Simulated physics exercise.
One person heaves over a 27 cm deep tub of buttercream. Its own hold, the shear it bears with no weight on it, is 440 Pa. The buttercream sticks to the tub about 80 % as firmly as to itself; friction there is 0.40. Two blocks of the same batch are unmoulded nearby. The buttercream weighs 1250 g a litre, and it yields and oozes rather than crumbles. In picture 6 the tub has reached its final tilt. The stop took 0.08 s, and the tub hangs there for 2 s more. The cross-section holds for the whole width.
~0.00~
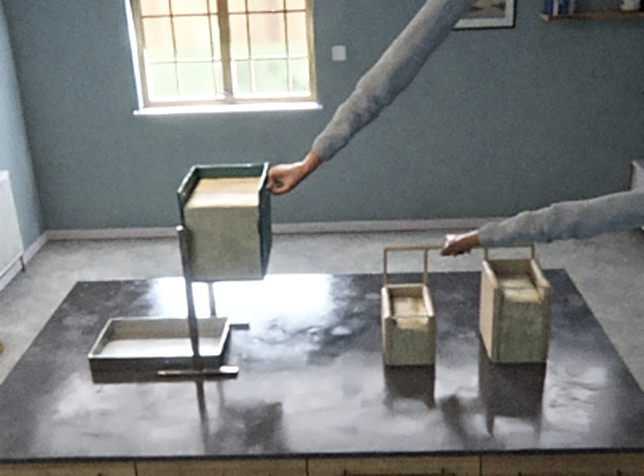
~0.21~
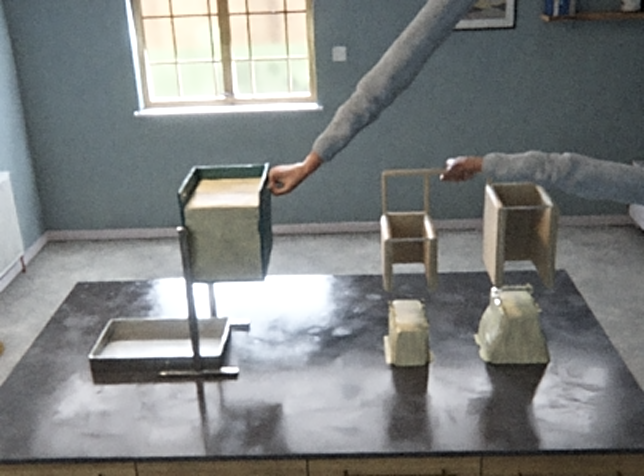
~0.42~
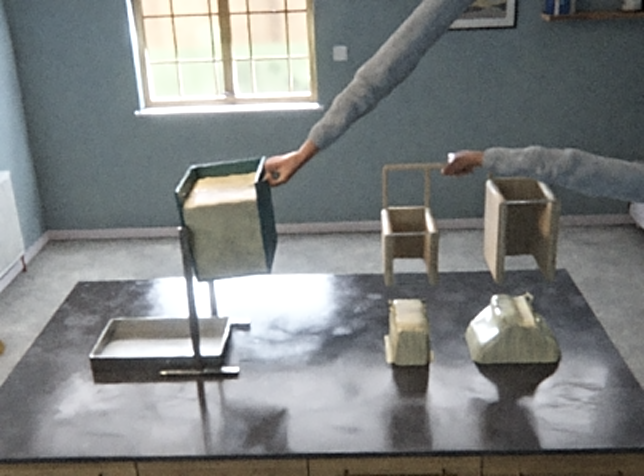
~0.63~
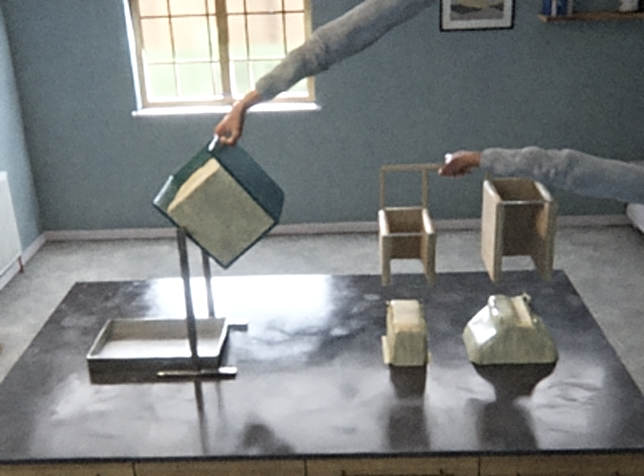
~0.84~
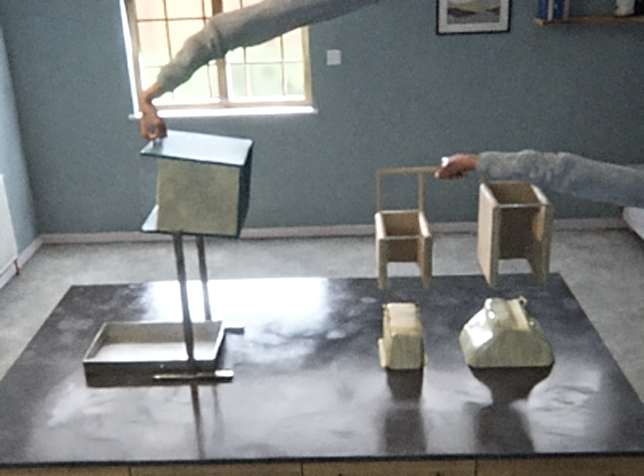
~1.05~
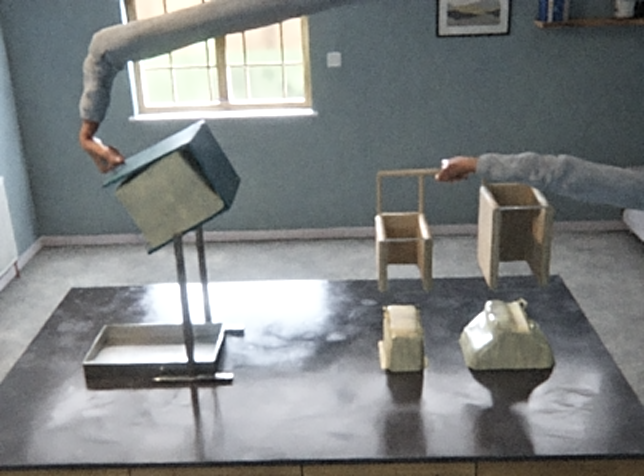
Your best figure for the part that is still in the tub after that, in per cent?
The part that is still in the tub after that is near 0 %.
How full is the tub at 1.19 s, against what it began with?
Near 65 %.
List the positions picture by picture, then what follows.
In the first frame, handle-side rim at (258, 191), tilt 0 degrees; crest of the buttercream at (253, 205); block heights 14 cm, 21 cm (left to right).
In the second frame, handle-side rim at (258, 192), tilt 0 degrees; crest of the buttercream at (253, 205); block heights 13 cm, 17 cm (left to right).
In the third frame, handle-side rim at (254, 184), tilt 6 degrees; crest of the buttercream at (249, 200); block heights 13 cm, 14 cm (left to right).
In the fourth frame, handle-side rim at (208, 153), tilt 41 degrees; crest of the buttercream at (216, 168); block heights 13 cm, 14 cm (left to right).
In the fifth frame, handle-side rim at (142, 156), tilt 83 degrees; crest of the buttercream at (165, 160); block heights 13 cm, 14 cm (left to right).
In the sixth frame, handle-side rim at (105, 188), tilt 117 degrees; crest of the buttercream at (179, 154); block heights 13 cm, 14 cm (left to right).
After 1.19 s, the tub is at 117 degrees and holds 64 %.
After 1.36 s, the tub is at 117 degrees and holds 18 %.
After 1.53 s, the tub is at 117 degrees and holds 0 %.
After 1.70 s, the tub is at 117 degrees and holds 0 %.
After 3.05 s, the tub is at 117 degrees and holds 0 %.
